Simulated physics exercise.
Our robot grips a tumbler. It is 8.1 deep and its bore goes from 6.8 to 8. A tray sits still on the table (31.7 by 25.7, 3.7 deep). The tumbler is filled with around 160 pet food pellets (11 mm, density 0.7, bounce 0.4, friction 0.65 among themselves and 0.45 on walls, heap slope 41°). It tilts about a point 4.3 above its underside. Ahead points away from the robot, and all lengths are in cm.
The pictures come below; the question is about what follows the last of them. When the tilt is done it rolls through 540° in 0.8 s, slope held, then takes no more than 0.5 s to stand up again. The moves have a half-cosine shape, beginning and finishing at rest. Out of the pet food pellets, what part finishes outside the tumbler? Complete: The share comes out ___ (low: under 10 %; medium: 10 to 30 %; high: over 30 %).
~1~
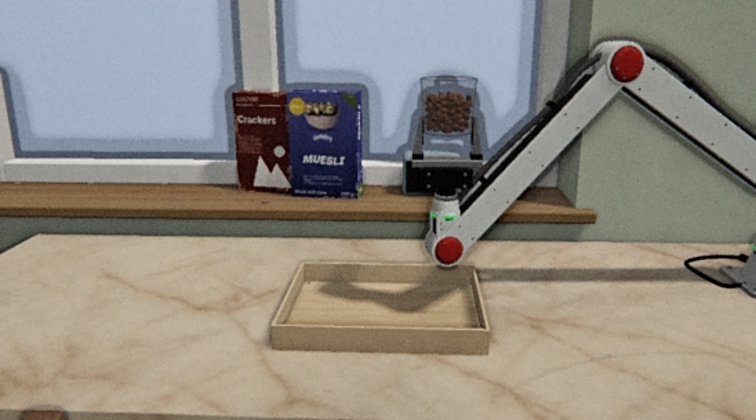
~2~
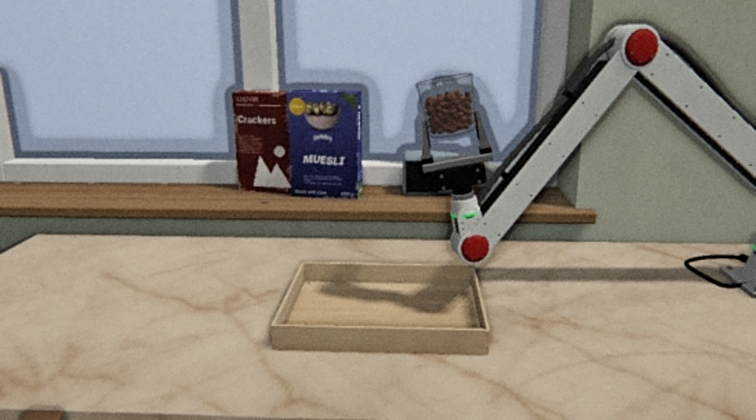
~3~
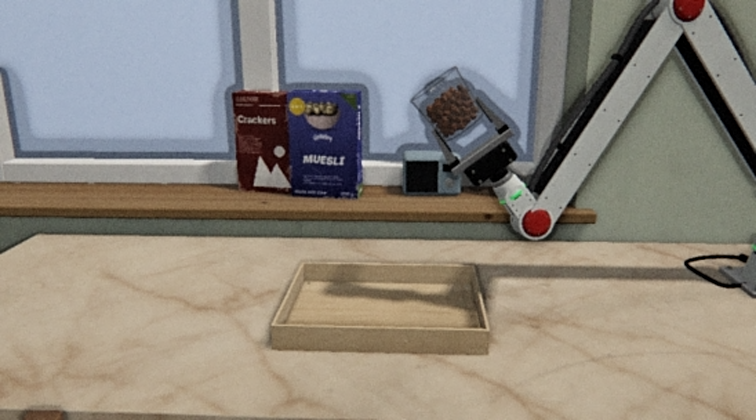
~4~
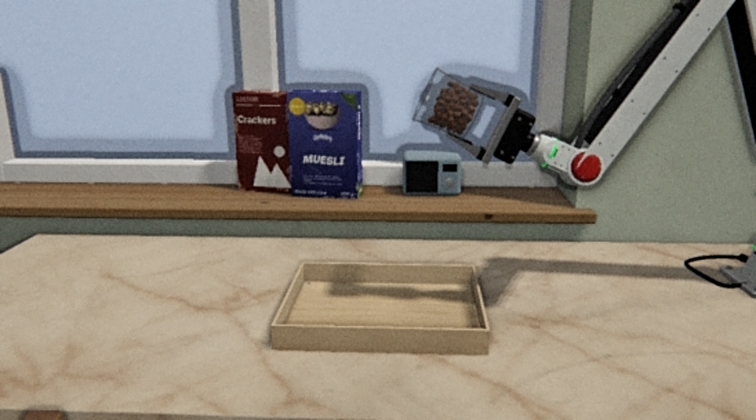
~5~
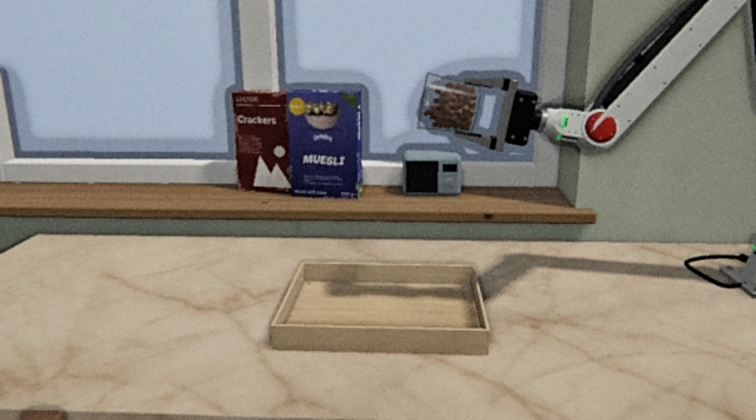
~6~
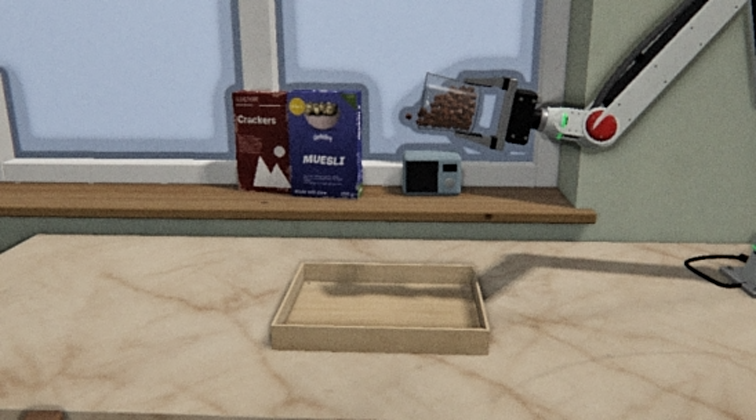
The share comes out medium.
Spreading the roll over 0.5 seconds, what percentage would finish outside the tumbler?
It would come to around 10 percent.
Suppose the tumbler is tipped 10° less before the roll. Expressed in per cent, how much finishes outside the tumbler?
It comes to around 0 percent.
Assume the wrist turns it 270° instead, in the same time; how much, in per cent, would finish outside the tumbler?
Then roughly 20 per cent.
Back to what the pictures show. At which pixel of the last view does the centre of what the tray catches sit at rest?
The middle lies at roughly (365, 314).
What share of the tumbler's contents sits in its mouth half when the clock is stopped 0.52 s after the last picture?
Mouth-half share: Approx. 40 %.
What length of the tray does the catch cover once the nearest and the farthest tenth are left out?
It spans something like 14 centimetres, give or take.
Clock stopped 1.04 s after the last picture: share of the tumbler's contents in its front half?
60 in a hundred, more or less.
Then, 0.52 s after the last picture, tipped 81°, highest piece 38 above the table; 142 in the tumbler, 7 in the tray, 7 in flight or on a rim.
Then, 1.04 s after the last picture, tipped 43°, highest piece 37 above the table; 125 in the tumbler, 28 in the tray, 3 in flight or on a rim.
Then, 1.50 s after the last picture, upright, highest piece 39 above the table; 125 in the tumbler, 31 in the tray.
Then, 2.20 s after the last picture, upright, highest piece 39 above the table; 125 in the tumbler, 31 in the tray.
Final count, 125 in the tumbler, 31 in the tray. That is 20 % outside the tumbler.
